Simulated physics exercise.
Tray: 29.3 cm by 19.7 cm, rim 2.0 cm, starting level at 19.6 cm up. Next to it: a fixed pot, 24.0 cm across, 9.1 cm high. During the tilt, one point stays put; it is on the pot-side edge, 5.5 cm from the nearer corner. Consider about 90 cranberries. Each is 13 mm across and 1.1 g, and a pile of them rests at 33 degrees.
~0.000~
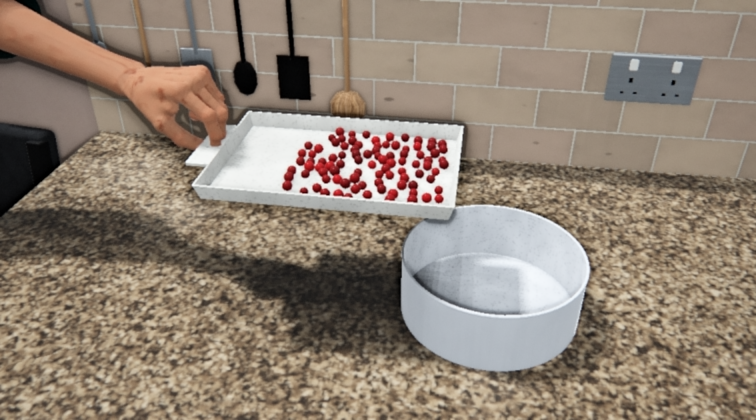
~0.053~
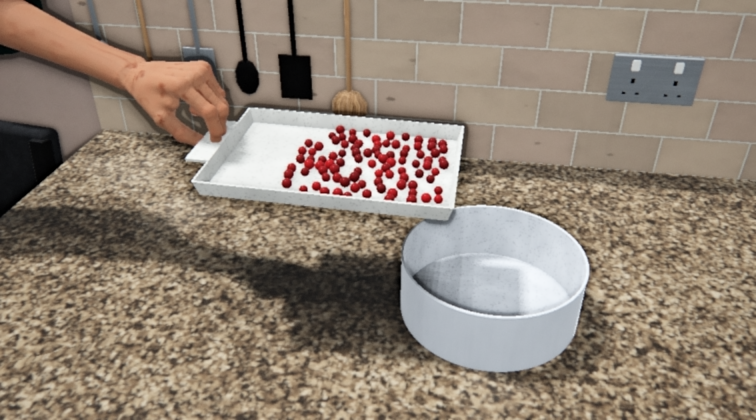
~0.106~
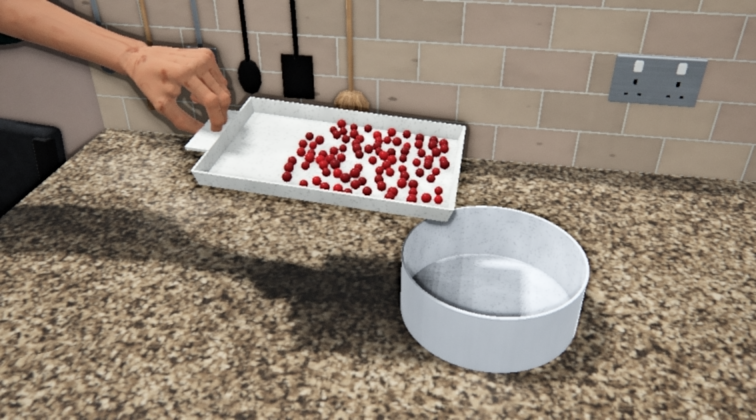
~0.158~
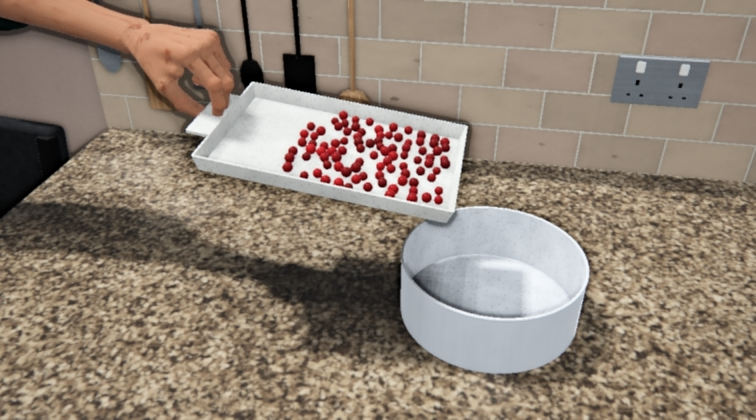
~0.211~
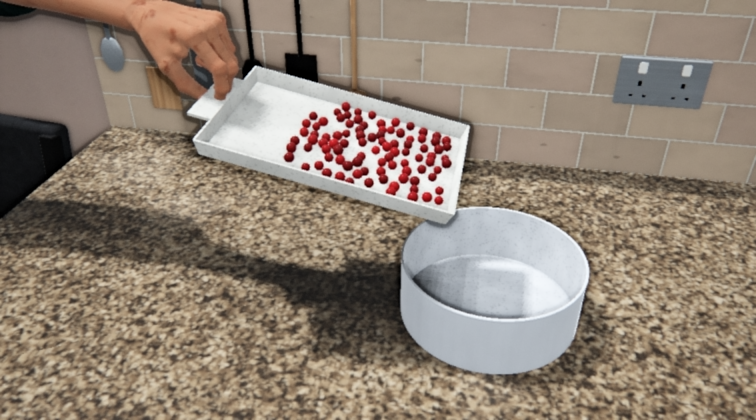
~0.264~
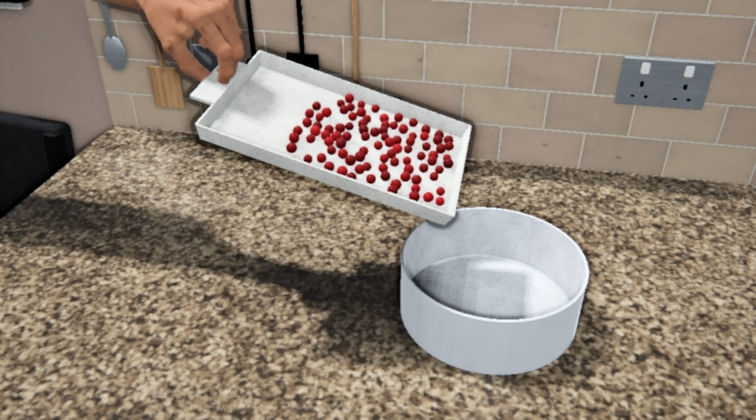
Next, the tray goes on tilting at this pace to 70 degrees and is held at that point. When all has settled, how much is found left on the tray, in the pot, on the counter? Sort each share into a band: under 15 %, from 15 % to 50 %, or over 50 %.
Left on the tray: Over 50 %; pot: Under 15 %; counter: Under 15 %.
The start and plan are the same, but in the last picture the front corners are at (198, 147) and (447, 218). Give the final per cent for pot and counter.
Pot: 5, counter: 5.
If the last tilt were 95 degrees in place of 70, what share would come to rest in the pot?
In that case, near 100 percent.
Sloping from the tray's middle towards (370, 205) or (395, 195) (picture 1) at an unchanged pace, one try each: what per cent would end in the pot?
Approximately 0 percent, then 0 percent.
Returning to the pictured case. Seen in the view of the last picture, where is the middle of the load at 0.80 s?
Approx. (446, 154).
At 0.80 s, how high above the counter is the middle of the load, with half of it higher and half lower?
The halfway mark is near 24 cm.
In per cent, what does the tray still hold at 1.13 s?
It works out to near 95 per cent of the load.
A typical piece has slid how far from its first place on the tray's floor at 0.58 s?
About 6 cm.
After 0.58 s, tilt 43 degrees; the tray holds 100 %, the pot 0 %.
Then, at 0.80 s, tilt 60 degrees; the tray holds 100 %, the pot 0 %.
After 1.13 s, tilt 70 degrees; the tray holds 95 %, the pot 5 %.
In the end, at 1.6 s, tray 95 %, pot 5 %, counter 0 %.
